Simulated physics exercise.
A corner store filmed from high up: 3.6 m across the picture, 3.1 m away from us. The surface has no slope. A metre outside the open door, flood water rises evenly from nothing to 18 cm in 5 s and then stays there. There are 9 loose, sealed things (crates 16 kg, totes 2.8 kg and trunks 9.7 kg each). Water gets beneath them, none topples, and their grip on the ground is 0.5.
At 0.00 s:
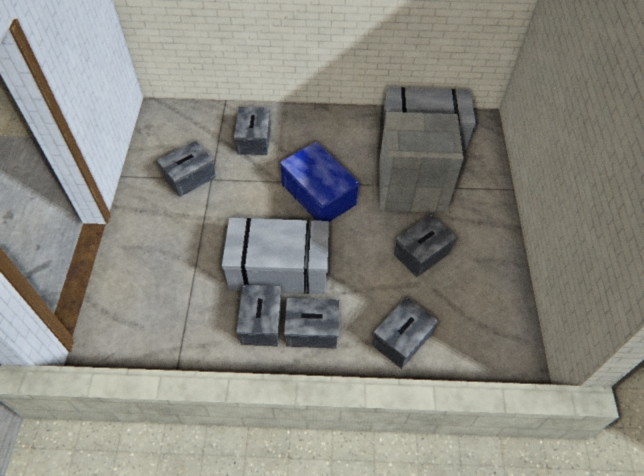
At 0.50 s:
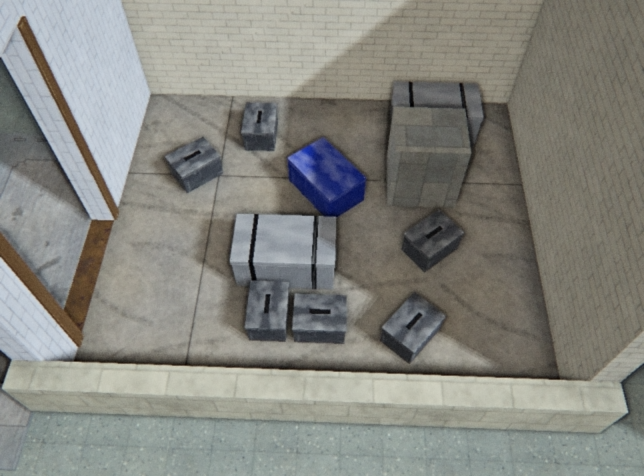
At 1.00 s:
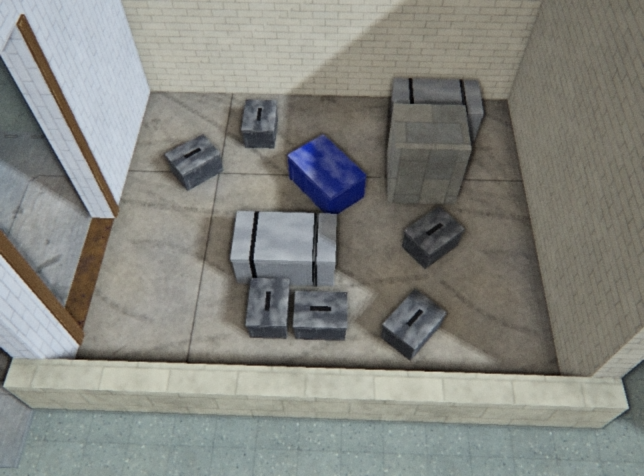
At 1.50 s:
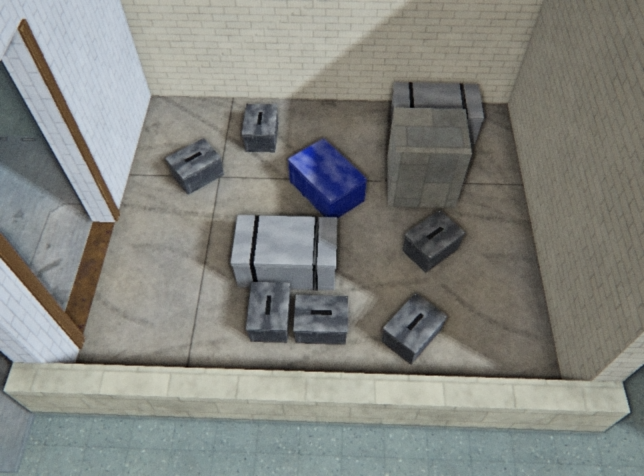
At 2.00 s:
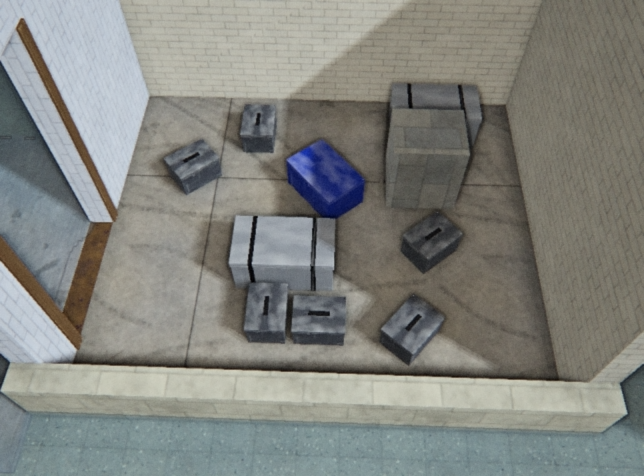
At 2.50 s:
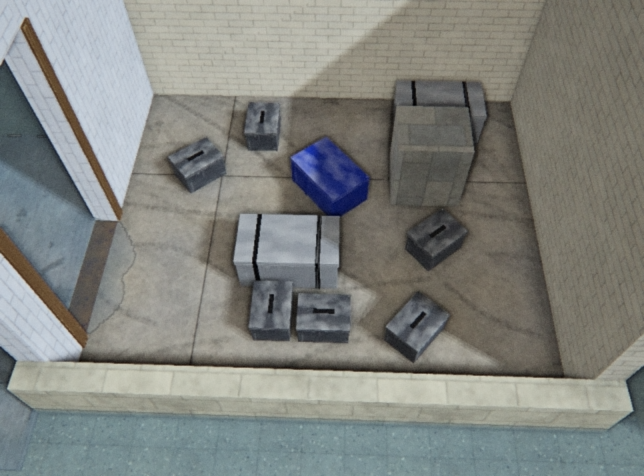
A blue crate sat among gray boxes and strapped trunks on a store floor, and none of them moved, while the ground outside turned bluish and a little water crept in at the left doorway.
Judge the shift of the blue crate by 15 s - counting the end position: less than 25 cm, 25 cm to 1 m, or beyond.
Blue crate travels far.
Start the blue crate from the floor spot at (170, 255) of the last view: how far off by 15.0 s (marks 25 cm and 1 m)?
It gets carried off.
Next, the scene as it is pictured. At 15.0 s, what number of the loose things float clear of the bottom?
At that moment 9.
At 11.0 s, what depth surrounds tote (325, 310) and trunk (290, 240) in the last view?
Roughly 13 and 11 cm.
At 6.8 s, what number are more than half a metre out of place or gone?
By then 4.
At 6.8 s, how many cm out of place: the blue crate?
Roughly 5 cm by then.
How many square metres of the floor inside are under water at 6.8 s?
About 8.5 m2.
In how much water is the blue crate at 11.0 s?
About 9 cm.
After 3.5 s the blue crate is near (329, 167), 0.0 m from its start, aground; 0 afloat.
After 6.8 s the blue crate is near (332, 166), 0.0 m from its start, aground; 4 afloat.
After 11.0 s the blue crate is near (314, 133), 0.4 m from its start, afloat; 9 afloat.
After 15.0 s the blue crate is near (148, 131), 1.7 m from its start, afloat; 9 afloat.
